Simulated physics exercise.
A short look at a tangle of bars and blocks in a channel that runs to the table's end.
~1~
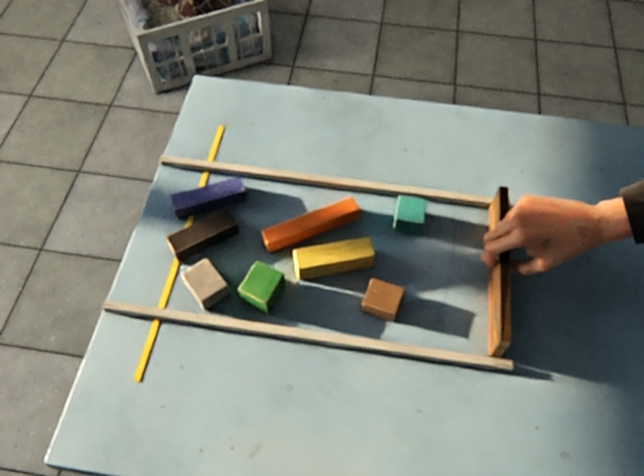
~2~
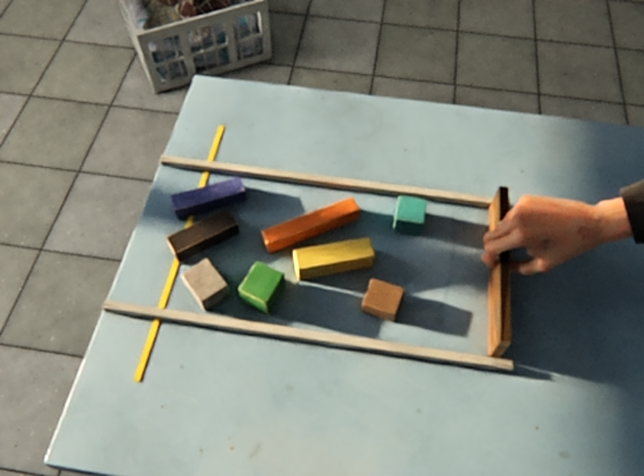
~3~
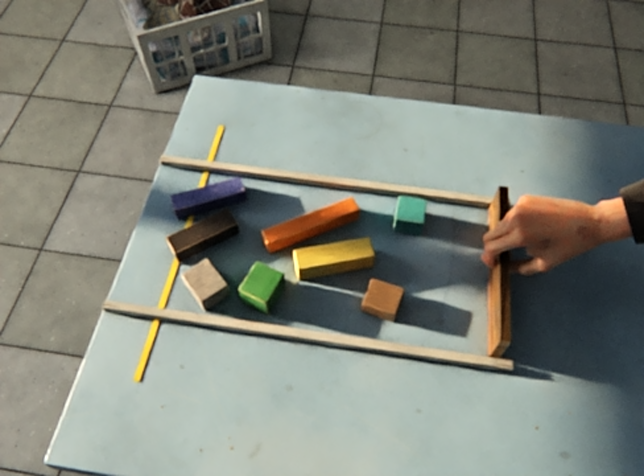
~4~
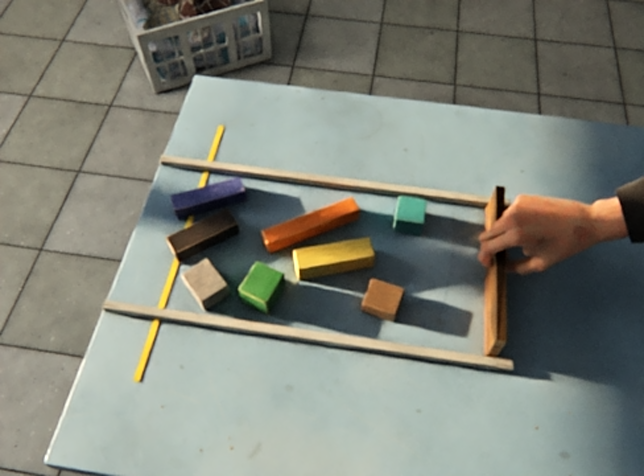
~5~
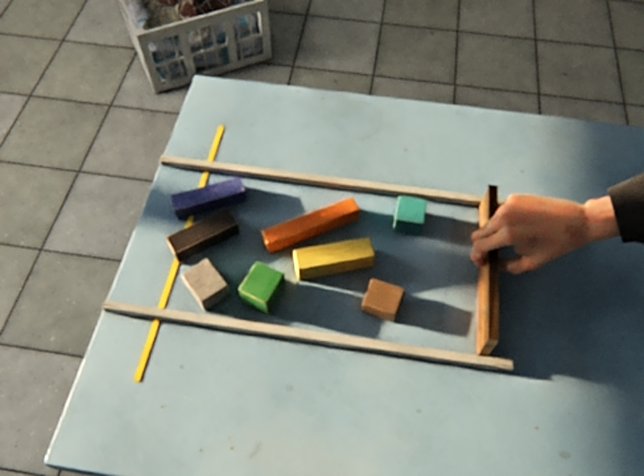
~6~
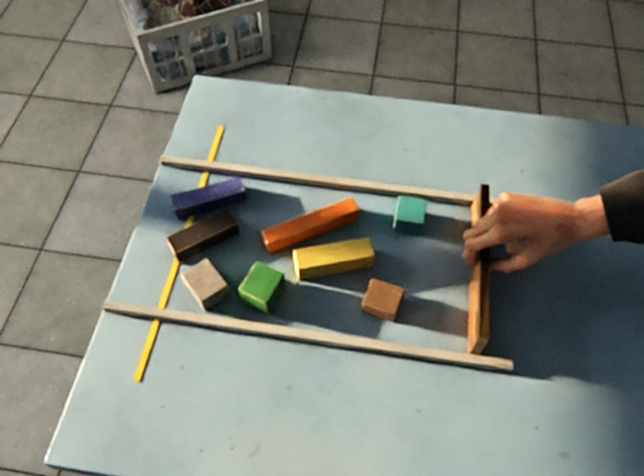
A hand at the right grips an upright wooden board set across two pale rails on a light blue table, seen from above at an angle over grey floor tiles. Between the rails lie blue, black, orange and yellow bars and grey, green, brown and turquoise blocks, with yellow tape at the left. The board stays almost still, then the hand slides it slightly left; the blocks and camera remain still.
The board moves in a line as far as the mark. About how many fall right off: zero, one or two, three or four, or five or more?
The number that fall off is three or four.
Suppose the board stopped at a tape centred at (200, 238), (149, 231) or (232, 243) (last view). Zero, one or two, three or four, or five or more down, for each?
The falls would be three to four; more than four; none.
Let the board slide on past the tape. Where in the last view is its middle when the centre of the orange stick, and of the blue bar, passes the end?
At (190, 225) for the orange stick; at (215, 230) for the blue bar.
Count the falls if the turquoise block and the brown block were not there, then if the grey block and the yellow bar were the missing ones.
1 in the first case, 2 in the second.
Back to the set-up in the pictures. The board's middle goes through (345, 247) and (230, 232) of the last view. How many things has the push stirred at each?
The counts are 4 and 8.
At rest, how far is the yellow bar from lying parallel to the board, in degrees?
Roughly 50° out of line.
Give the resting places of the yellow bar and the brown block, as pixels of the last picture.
Near (142, 241) and (154, 270).
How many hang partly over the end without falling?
Overhanging: 2.
Soon after, none off yet; blue bar at rest near (209, 198); black bar at rest near (203, 235); grey block at rest near (206, 285).
At rest, the number that fall off is three or four; fallen, orange stick, grey block, black bar and blue bar.
